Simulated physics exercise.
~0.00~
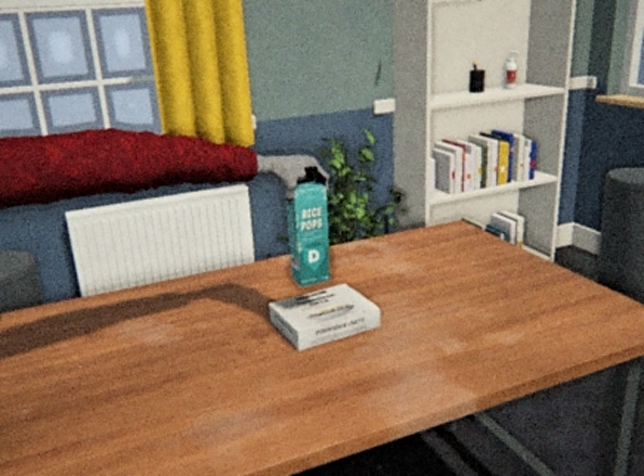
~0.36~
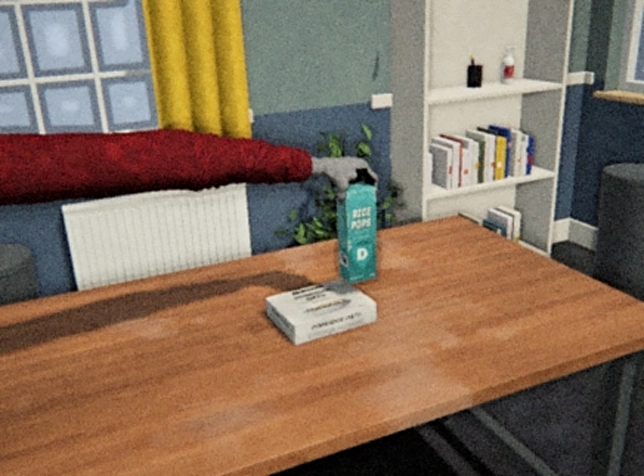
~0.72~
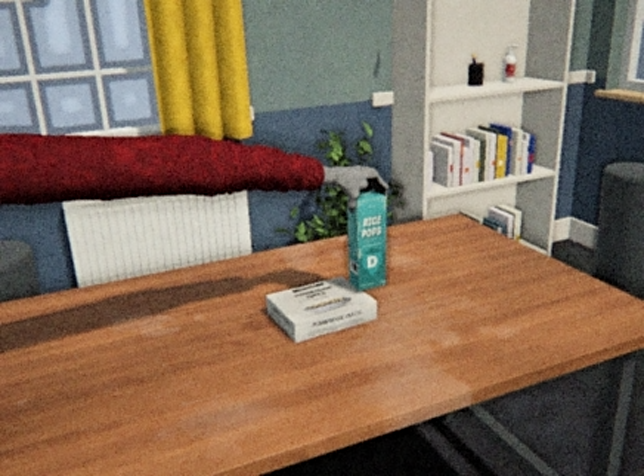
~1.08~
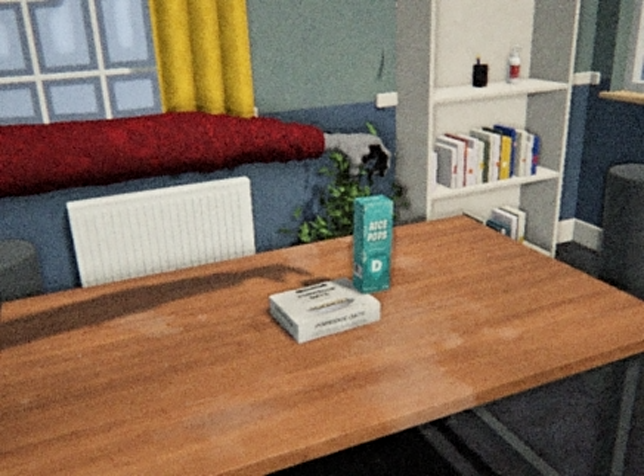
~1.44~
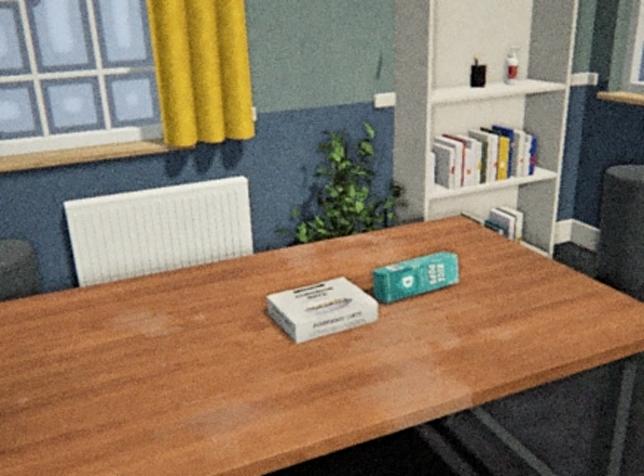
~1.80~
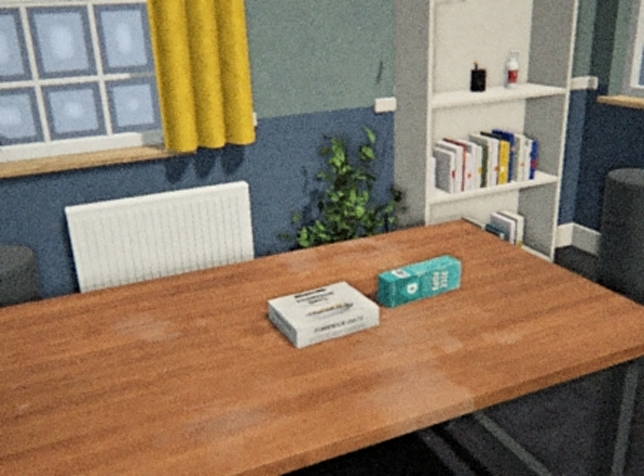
At the start, an arm in a red sleeve holds an upright turquoise carton by its top, just behind a flat white packet on a wooden table. The gripping hand moves the carton to the right, past the packet, and keeps it upright. It shifts slightly farther right, then the hand lets go and draws back, leaving the carton standing alone. With the arm gone from view, the carton topples to the right onto its side. It ends lying on the table beside the white packet, which stays in its place throughout.
